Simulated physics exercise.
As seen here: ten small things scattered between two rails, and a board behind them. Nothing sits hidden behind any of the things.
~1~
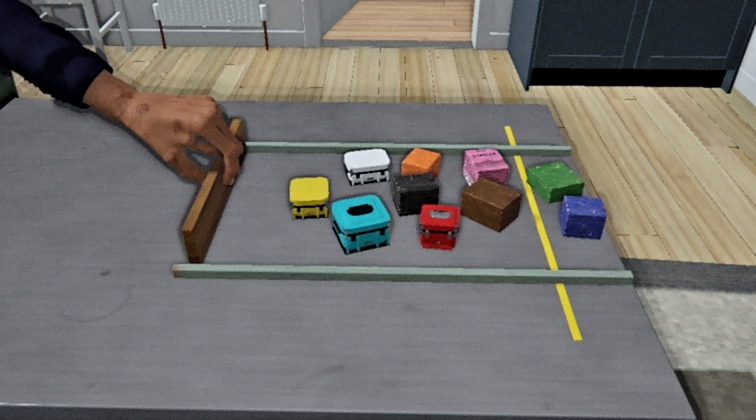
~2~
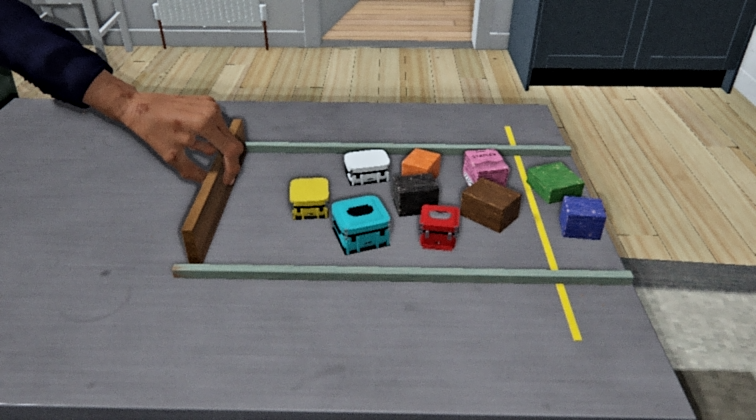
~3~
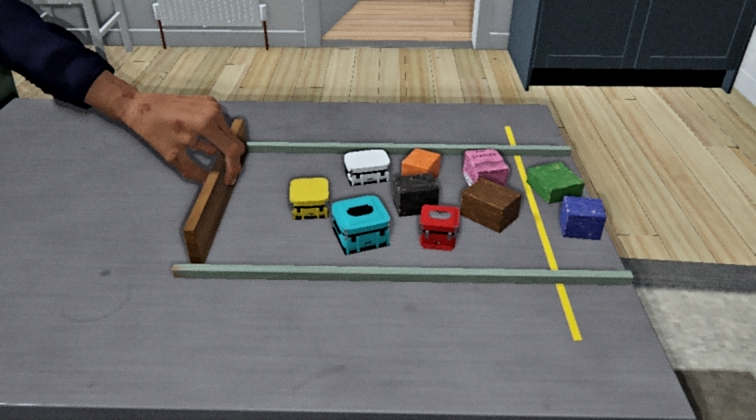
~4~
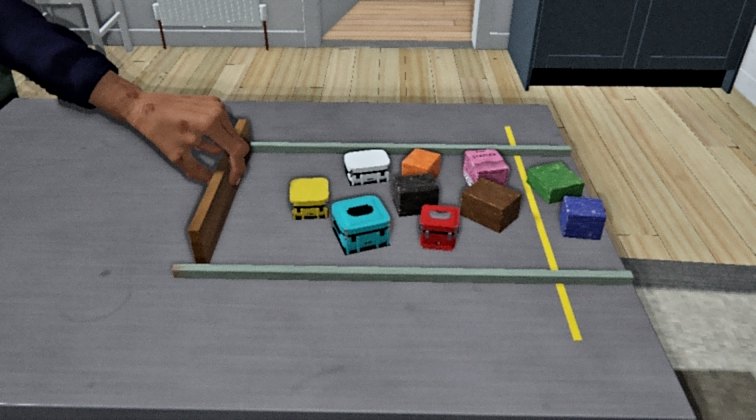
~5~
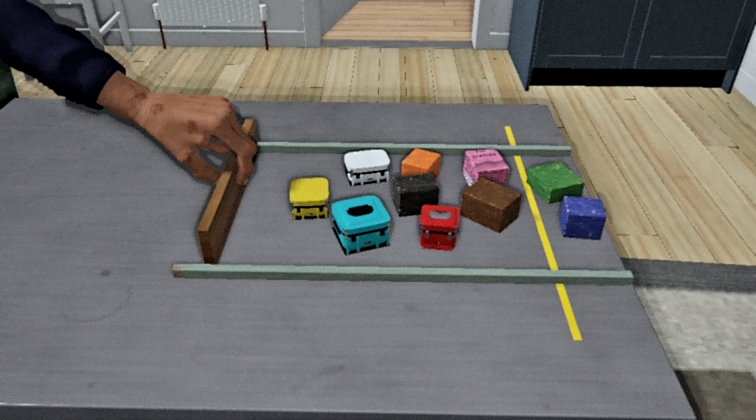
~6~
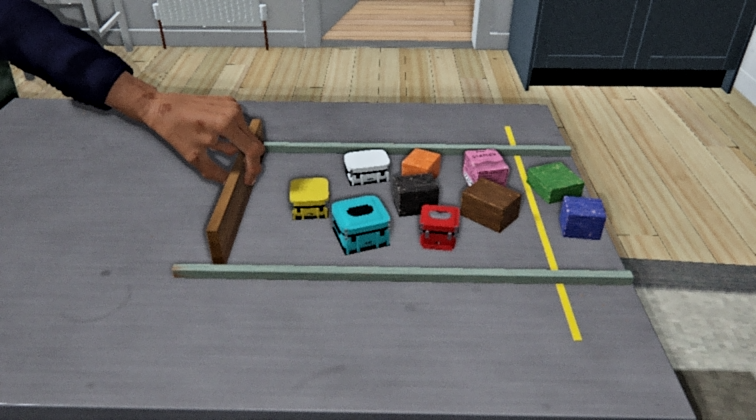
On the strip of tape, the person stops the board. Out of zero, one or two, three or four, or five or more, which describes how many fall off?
I reckon the number that spills over the end lands at three or four.
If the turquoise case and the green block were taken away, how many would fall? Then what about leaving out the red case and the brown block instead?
First try: 3 fallen; other try: 3.
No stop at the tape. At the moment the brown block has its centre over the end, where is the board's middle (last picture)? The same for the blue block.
The middle is at (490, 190) when it's the brown block, and at (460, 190) when it's the blue block.
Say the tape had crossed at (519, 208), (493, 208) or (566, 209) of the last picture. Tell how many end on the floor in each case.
In that order 4, 2 and 7.
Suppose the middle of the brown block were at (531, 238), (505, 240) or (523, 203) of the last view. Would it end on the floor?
Well, the brown block goes off the edge first, goes off the edge next, and goes off the edge last.
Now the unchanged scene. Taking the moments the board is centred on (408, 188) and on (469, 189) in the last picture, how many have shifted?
Well, it's 8 at the first one and 10 at the second.
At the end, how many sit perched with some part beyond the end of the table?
Overhang count: 3.
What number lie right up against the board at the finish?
At rest, 3 are in contact.
A little later, none off yet; blue block at rest near (582, 218); green block at rest near (555, 182); pink box at rest near (485, 172).
When it is over, the number that fall off is three or four; down, brown block, pink box, green block and blue block.
